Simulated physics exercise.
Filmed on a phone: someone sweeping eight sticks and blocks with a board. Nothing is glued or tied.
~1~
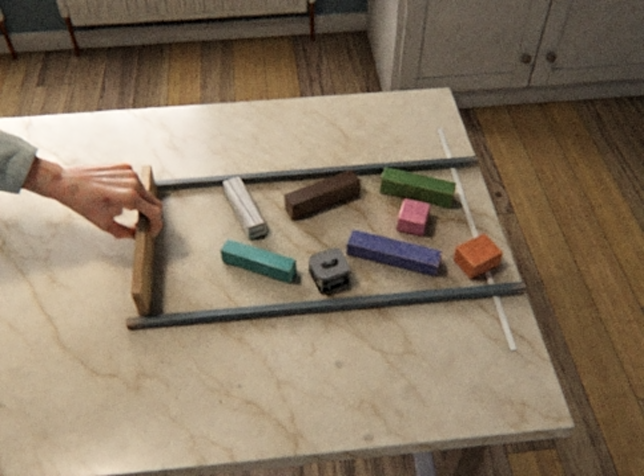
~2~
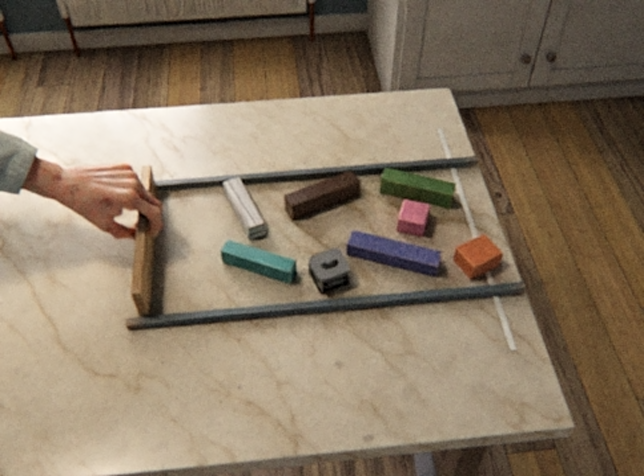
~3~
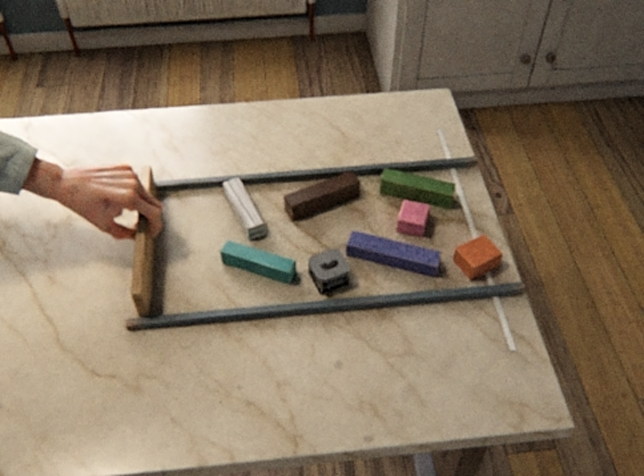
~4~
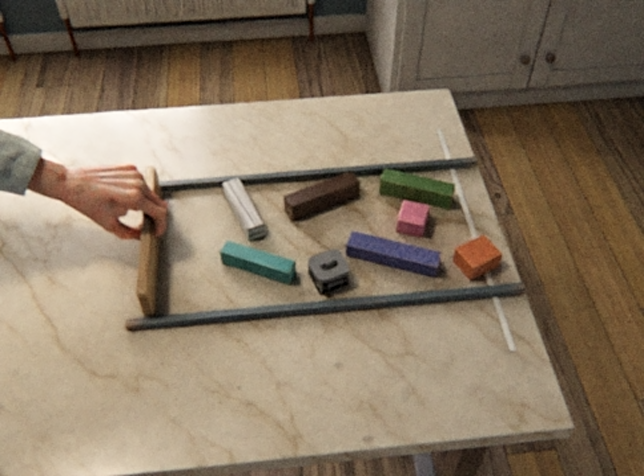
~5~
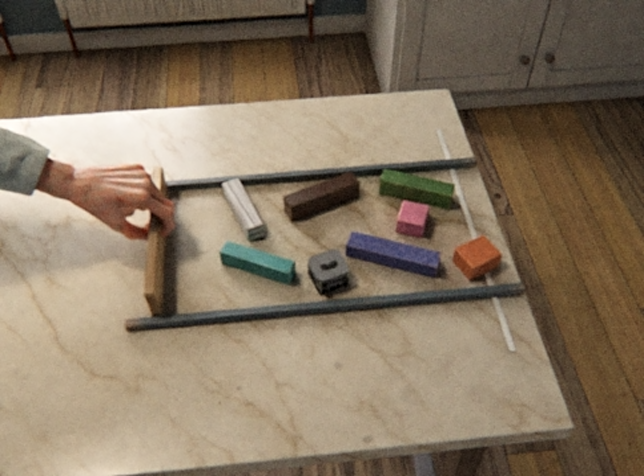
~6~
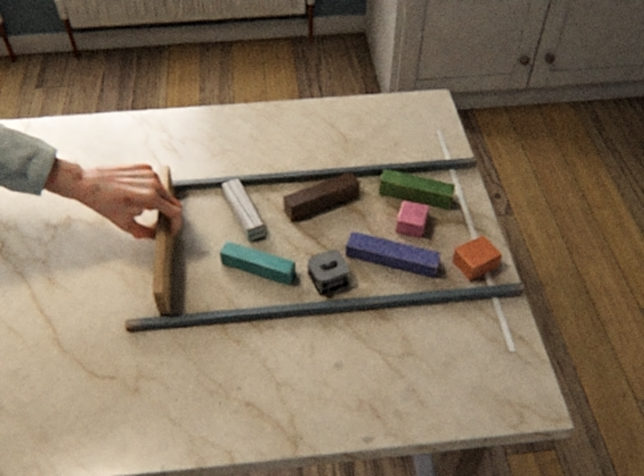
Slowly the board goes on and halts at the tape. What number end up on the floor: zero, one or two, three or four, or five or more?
As it turns out, the number that fall off is five or more.
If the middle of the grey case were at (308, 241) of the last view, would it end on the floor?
Then it is lost.
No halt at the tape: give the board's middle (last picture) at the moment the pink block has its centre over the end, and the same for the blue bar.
For the pink block at (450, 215), for the blue bar at (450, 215).
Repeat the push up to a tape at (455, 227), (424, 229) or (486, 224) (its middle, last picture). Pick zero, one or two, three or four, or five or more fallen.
Taking them in turn, 3 or 4; 1 or 2; more than four.
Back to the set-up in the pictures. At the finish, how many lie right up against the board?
That makes 2.
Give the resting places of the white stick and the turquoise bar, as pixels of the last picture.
About (471, 192), and the other about (491, 254).
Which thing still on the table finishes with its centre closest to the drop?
Foremost is the brown bar.
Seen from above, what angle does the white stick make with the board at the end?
Some 0 degrees.
Soon after, none off yet; orange block at rest near (477, 258); green bar at rest near (416, 190); pink block at rest near (413, 219).
Then, none off yet; orange block moving near (484, 257); green bar moved a little near (443, 191); pink block moved a little near (423, 217).
At rest, the number that fall off is five or more; fallen, grey case, blue bar, pink block, green bar and orange block.
